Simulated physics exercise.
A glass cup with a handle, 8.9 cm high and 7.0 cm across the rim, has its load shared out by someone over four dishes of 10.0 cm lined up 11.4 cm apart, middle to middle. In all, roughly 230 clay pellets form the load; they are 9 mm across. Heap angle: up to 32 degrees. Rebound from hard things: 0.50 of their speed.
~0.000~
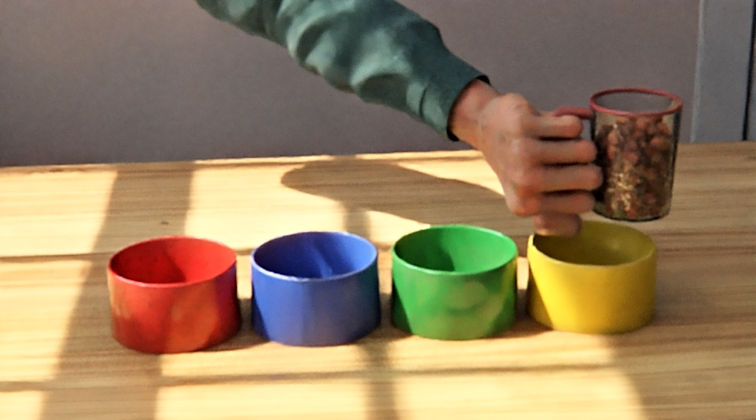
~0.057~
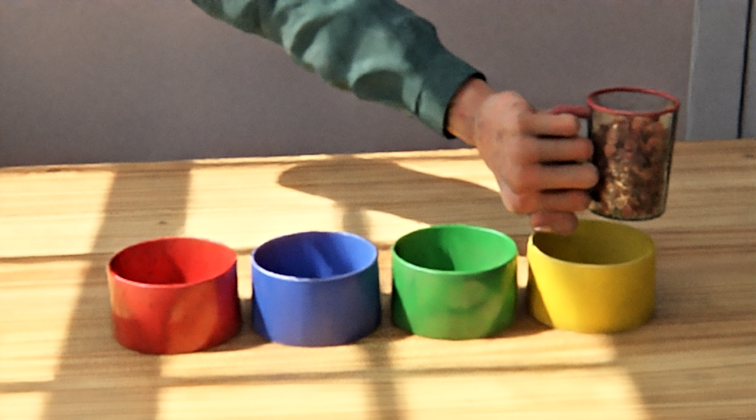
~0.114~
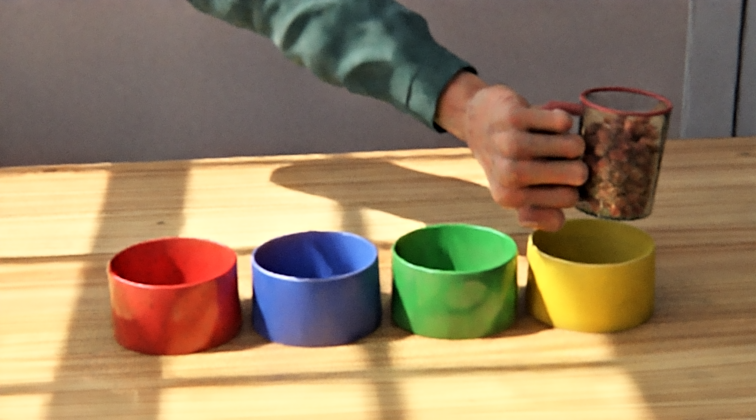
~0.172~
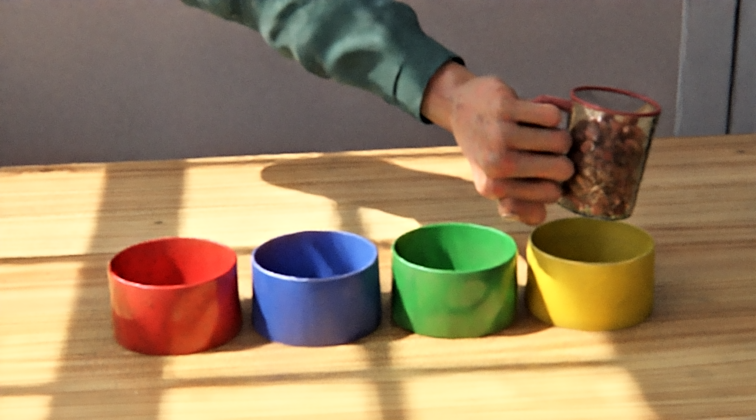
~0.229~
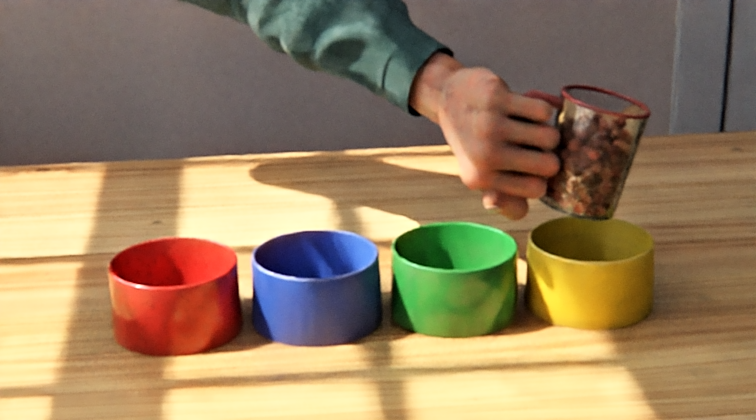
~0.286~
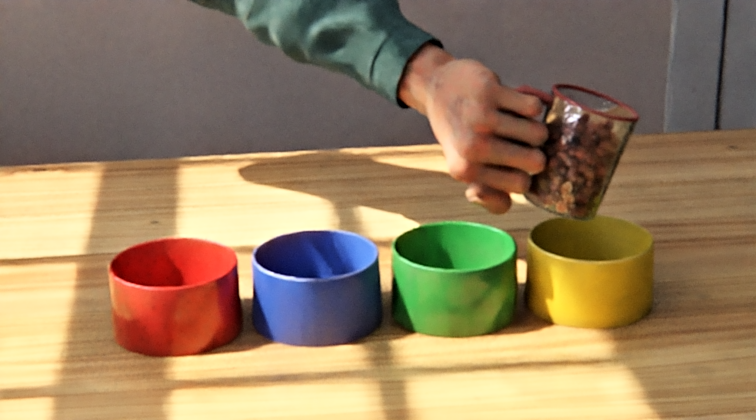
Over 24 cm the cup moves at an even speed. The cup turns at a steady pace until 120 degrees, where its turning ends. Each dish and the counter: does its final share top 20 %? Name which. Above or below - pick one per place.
Red: Below; blue: Below; green: Above; yellow: Below; counter: Above.
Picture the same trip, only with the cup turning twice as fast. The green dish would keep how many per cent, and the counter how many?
Then green ends at 90 and the counter at 10.
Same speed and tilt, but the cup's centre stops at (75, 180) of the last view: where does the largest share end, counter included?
Most of it ends up at blue.
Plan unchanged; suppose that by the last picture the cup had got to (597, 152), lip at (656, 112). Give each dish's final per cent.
Red 0; blue 0; green 100; yellow 0.
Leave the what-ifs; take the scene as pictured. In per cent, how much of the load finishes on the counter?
Estimate: Close to 45 %.
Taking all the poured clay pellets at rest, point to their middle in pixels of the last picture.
(422, 301) or so.
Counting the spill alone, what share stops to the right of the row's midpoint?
Fraction on that side: Around 60 %.
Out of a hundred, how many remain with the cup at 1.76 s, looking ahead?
Somewhere near 20 per cent.
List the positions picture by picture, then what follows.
Cup at (633, 156), tilt 0 degrees, lip at (680, 101), moved 0.0 cm; middle of the pieces at (634, 163); yellow dish at (593, 243); green dish at (454, 249); blue dish at (314, 255); red dish at (173, 261), in the first frame.
Cup at (629, 155), tilt 1 degrees, lip at (677, 101), moved 0.3 cm; middle of the pieces at (630, 163), in the second frame.
Cup at (619, 154), tilt 4 degrees, lip at (669, 103), moved 1.1 cm; middle of the pieces at (620, 162), in the third frame.
Cup at (605, 154), tilt 9 degrees, lip at (658, 106), moved 2.2 cm; middle of the pieces at (607, 164), in the fourth frame.
Cup at (591, 154), tilt 14 degrees, lip at (647, 110), moved 3.3 cm; middle of the pieces at (592, 164), in the fifth frame.
Cup at (577, 154), tilt 18 degrees, lip at (636, 114), moved 4.5 cm; middle of the pieces at (577, 164); yellow dish at (590, 238); green dish at (454, 246); blue dish at (315, 254); red dish at (174, 263). Its pace works out near 80 degrees a second; the hand travels 20 cm a second, in the sixth frame.
Then, at 0.88 s, tilt 66 degrees; cup holds 100 %.
After 1.28 s, tilt 98 degrees; cup holds 95 %, green 5 %.
After 1.76 s, tilt 120 degrees; cup holds 20 %, blue 5 %, green 40 %.
In the end, at 2.6 s, red 0 %, blue 5 %, green 50 %, yellow 0 %, counter 45 %.
